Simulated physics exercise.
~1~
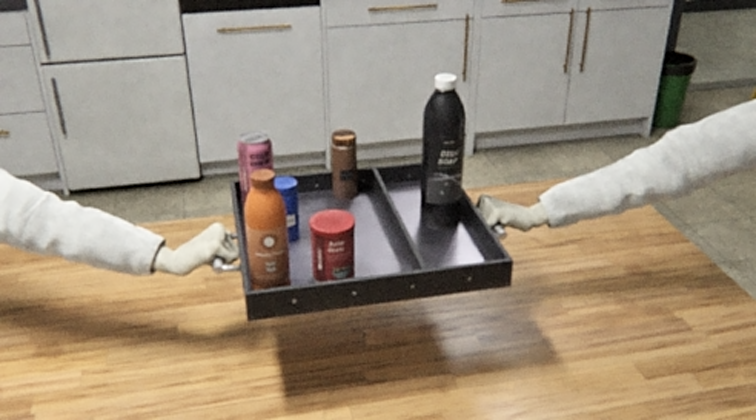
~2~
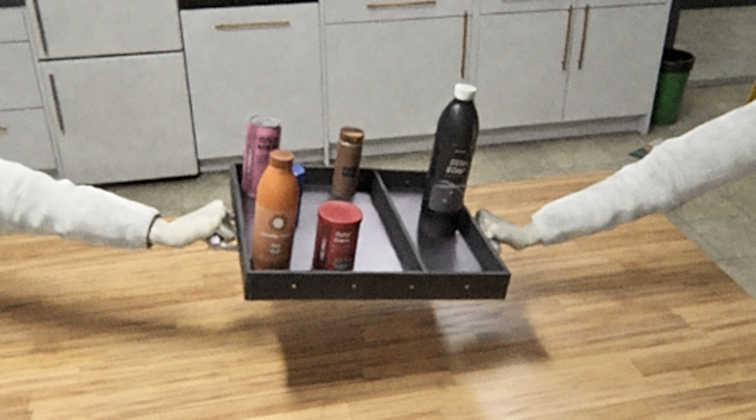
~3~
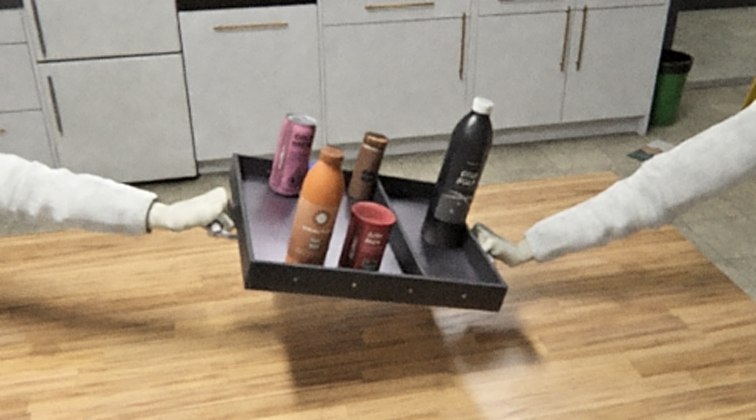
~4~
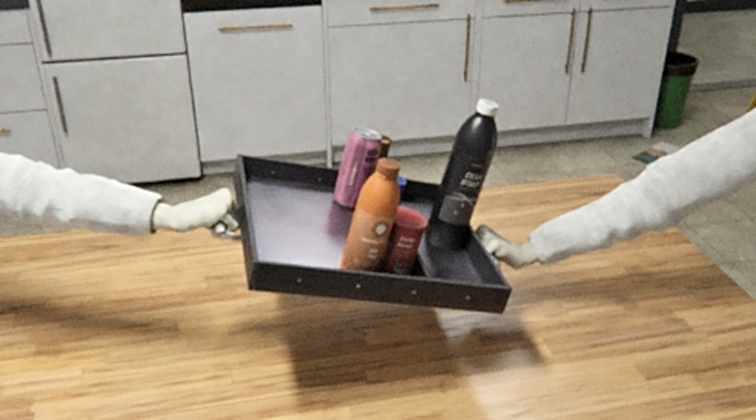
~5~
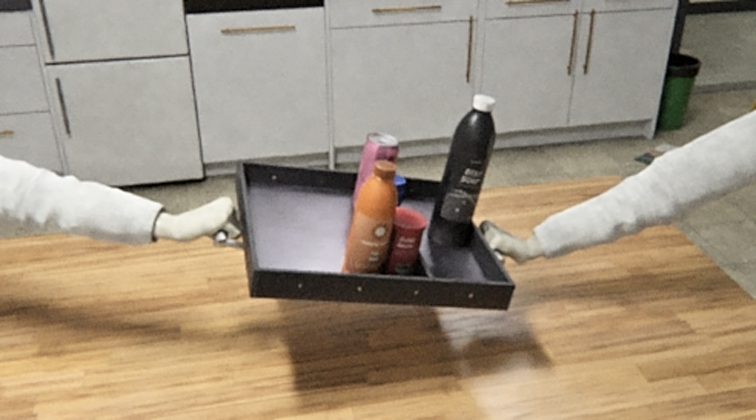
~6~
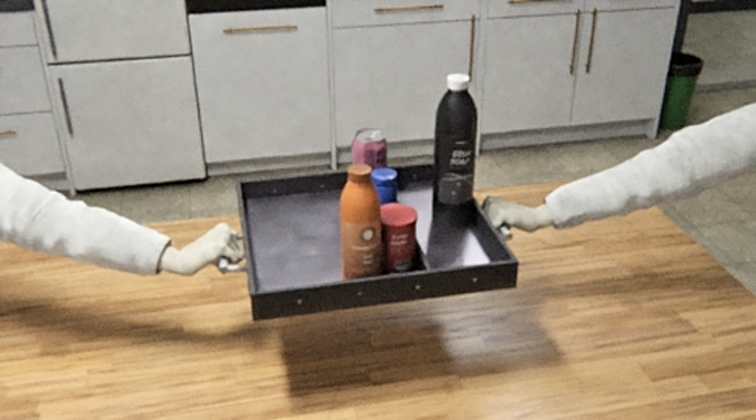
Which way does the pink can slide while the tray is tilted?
The pink can slides to the right, towards the lowered side of the tray.
A black tray in two hands tips right, several containers slide right, then it levels out.
